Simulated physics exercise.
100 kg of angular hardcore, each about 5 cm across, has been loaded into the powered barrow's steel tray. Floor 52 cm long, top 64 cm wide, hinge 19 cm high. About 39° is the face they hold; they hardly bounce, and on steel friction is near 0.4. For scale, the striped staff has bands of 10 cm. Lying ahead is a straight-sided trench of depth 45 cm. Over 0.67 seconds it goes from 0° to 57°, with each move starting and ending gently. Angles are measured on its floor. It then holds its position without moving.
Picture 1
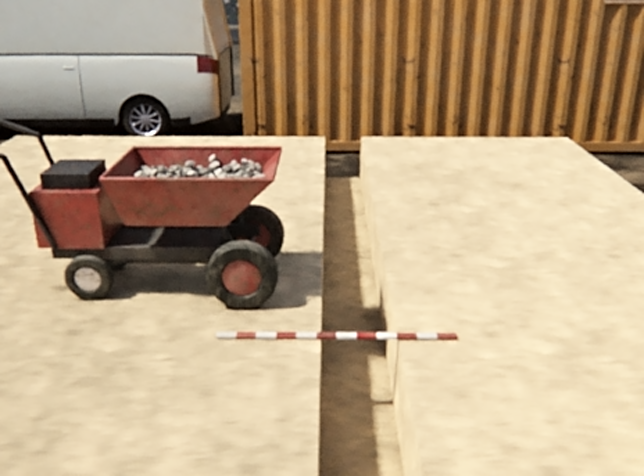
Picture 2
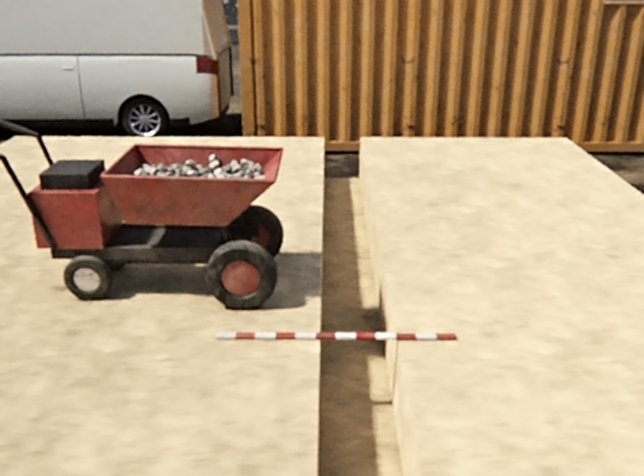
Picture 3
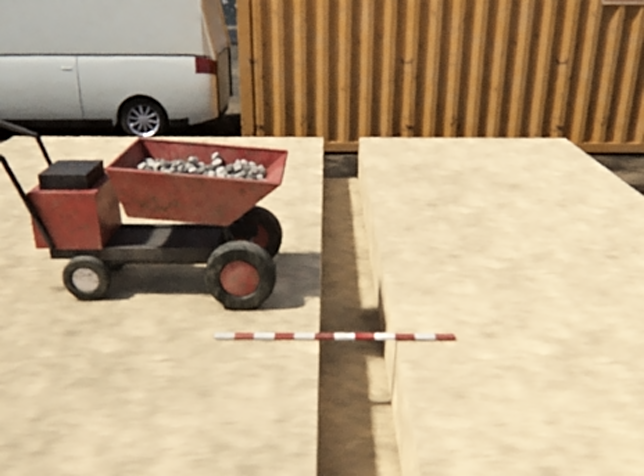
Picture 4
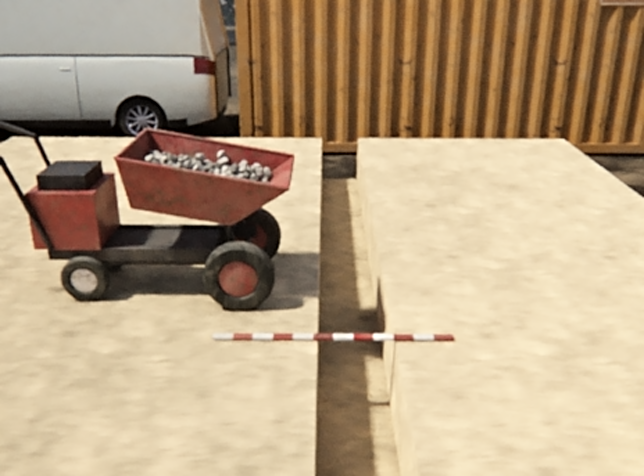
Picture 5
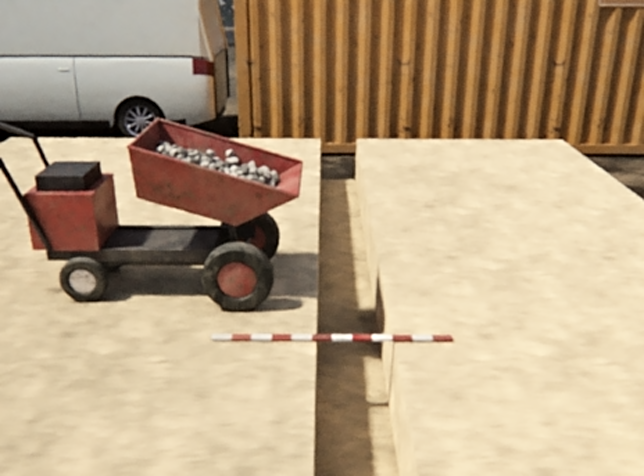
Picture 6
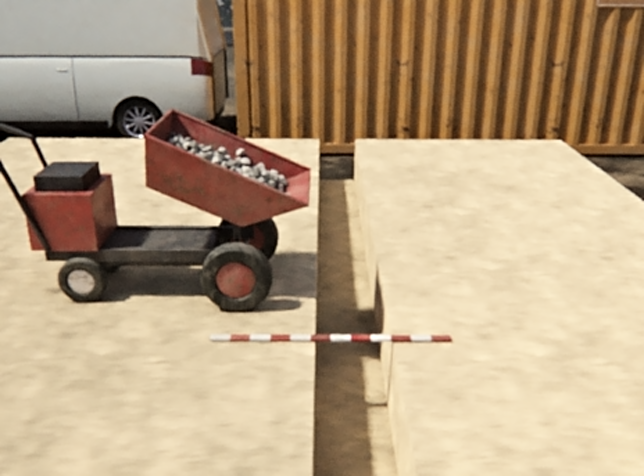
Red powered barrow standing beside a narrow trench, its tray of grey stones starting level, then steadily tilting forward to the right.
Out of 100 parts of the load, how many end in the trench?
Some 38 out of 100.
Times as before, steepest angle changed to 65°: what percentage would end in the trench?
Roughly 65% would end there.
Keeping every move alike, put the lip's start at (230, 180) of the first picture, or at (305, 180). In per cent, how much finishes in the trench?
From the first place around 55 per cent, from the other around 15.
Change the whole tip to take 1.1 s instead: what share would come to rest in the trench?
Near 40 per cent.
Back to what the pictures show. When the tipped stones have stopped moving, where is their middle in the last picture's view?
Their middle ends up near (371, 345).
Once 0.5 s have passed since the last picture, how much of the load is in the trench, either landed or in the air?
By then, around 5 percent.
Then, 0.2 s after the last picture the floor is at 48°, 100 % in the tray; the foremost stones are at (312, 213).
Then, 0.5 s after the last picture the floor is at 57°, 95 % in the tray, 5 % in the trench; the foremost stones are at (365, 246).
Then, 0.8 s after the last picture the floor is at 57°, 57 % in the tray, 25 % in the trench, 17 % past the trench; the foremost stones are at (447, 291).
Then, 2.8 s after the last picture the floor is at 57°, 43 % in the tray, 38 % in the trench, 19 % past the trench; the foremost stones are at (491, 288).
